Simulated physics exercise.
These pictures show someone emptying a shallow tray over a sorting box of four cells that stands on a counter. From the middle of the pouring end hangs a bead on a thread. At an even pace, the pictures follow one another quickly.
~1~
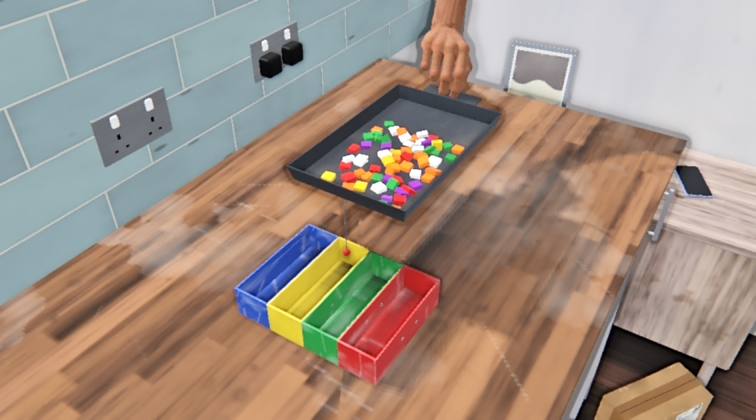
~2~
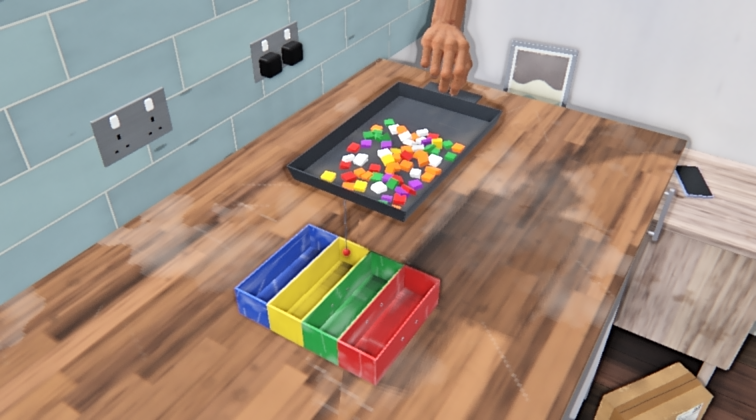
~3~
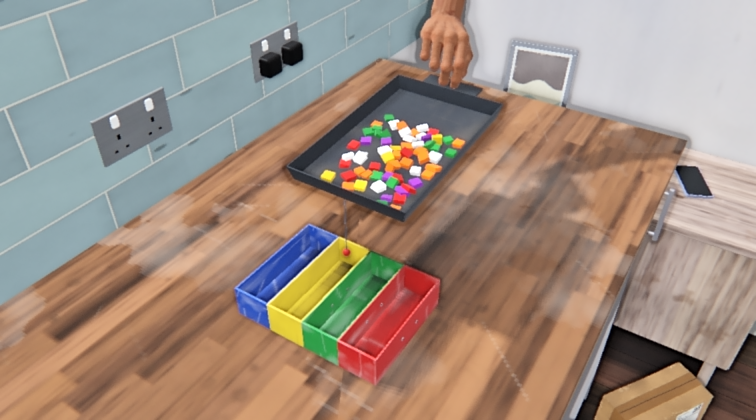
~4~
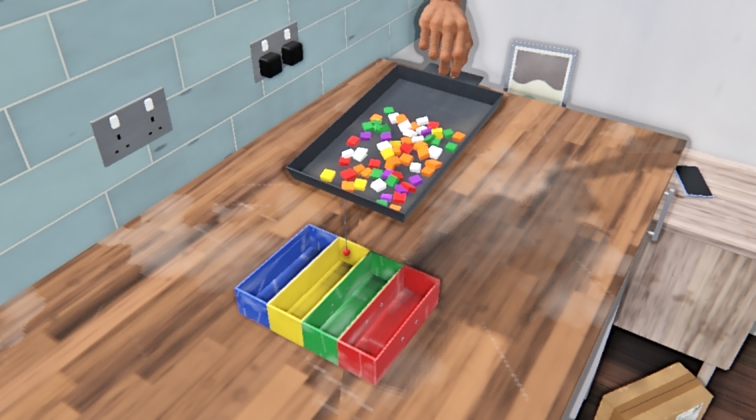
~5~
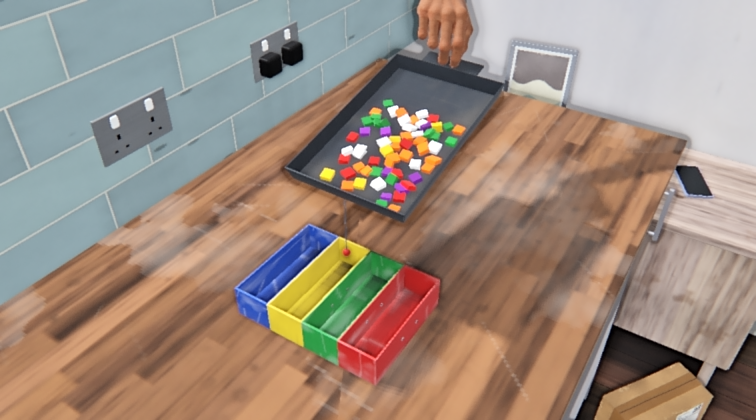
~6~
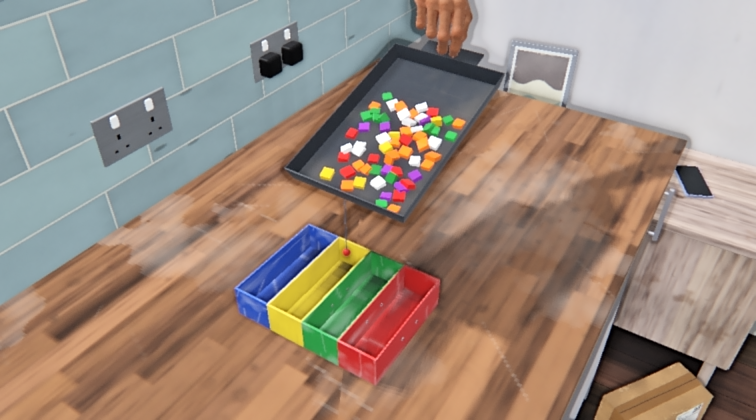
A hand raises the far end of a dark tray of colourful tiles, tilting it gradually.
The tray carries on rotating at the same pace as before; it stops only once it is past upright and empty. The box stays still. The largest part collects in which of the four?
In the green cell.
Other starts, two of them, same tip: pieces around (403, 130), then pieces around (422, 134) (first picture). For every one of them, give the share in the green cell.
Around 30 percent the first time, around 40 percent the second.
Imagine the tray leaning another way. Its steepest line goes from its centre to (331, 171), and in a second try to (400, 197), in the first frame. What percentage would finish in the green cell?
First case: 0 %; second case: 40 %.
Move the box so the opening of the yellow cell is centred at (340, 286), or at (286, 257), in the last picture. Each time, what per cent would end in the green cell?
In order: 40 percent and 20 percent.
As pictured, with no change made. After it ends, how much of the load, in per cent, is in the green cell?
Result: Near 40 in a hundred.
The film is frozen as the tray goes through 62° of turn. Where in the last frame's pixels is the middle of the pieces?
In the last view, the load is centred near (362, 182).
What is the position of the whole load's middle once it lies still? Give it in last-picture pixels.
Close to (343, 321) in the last picture.
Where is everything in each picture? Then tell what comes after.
Corners of the pouring end at (293, 165) and (404, 207), level; middle of the load at (397, 159), mosaic tiles; bead on its thread at (347, 252); blue cell at (253, 306); yellow cell at (286, 323); green cell at (320, 341); red cell at (357, 360), in the first picture.
Corners of the pouring end at (293, 165) and (404, 207), level; middle of the load at (397, 158), in the second picture.
Corners of the pouring end at (292, 165) and (404, 208), tipped barely, level across its low end; middle of the load at (397, 155), in the third picture.
Corners of the pouring end at (292, 166) and (403, 209), tipped a little, level across its low end; middle of the load at (397, 150), in the fourth picture.
Corners of the pouring end at (291, 166) and (403, 210), tipped a little, level across its low end; middle of the load at (396, 146), in the fifth picture.
Corners of the pouring end at (290, 167) and (402, 211), tipped clearly, level across its low end; middle of the load at (396, 142); blue cell at (253, 306); yellow cell at (286, 323); green cell at (320, 341); red cell at (357, 360), in the sixth picture.
Soon after the last picture, tray tipped steeply; all on the tray.
A little later, tray tipped past a quarter turn; about two thirds on the tray; a small part in the green cell; a stray few in the red cell; a stray few in the yellow cell; about a quarter falling or outside the box.
Later still, tray tipped past a quarter turn; about a third in the green cell; about a quarter in the yellow cell; about a quarter in the red cell; a small part in the blue cell.
At rest, tray tipped past a quarter turn; about a third in the green cell; about a quarter in the yellow cell; about a quarter in the red cell; a small part in the blue cell.
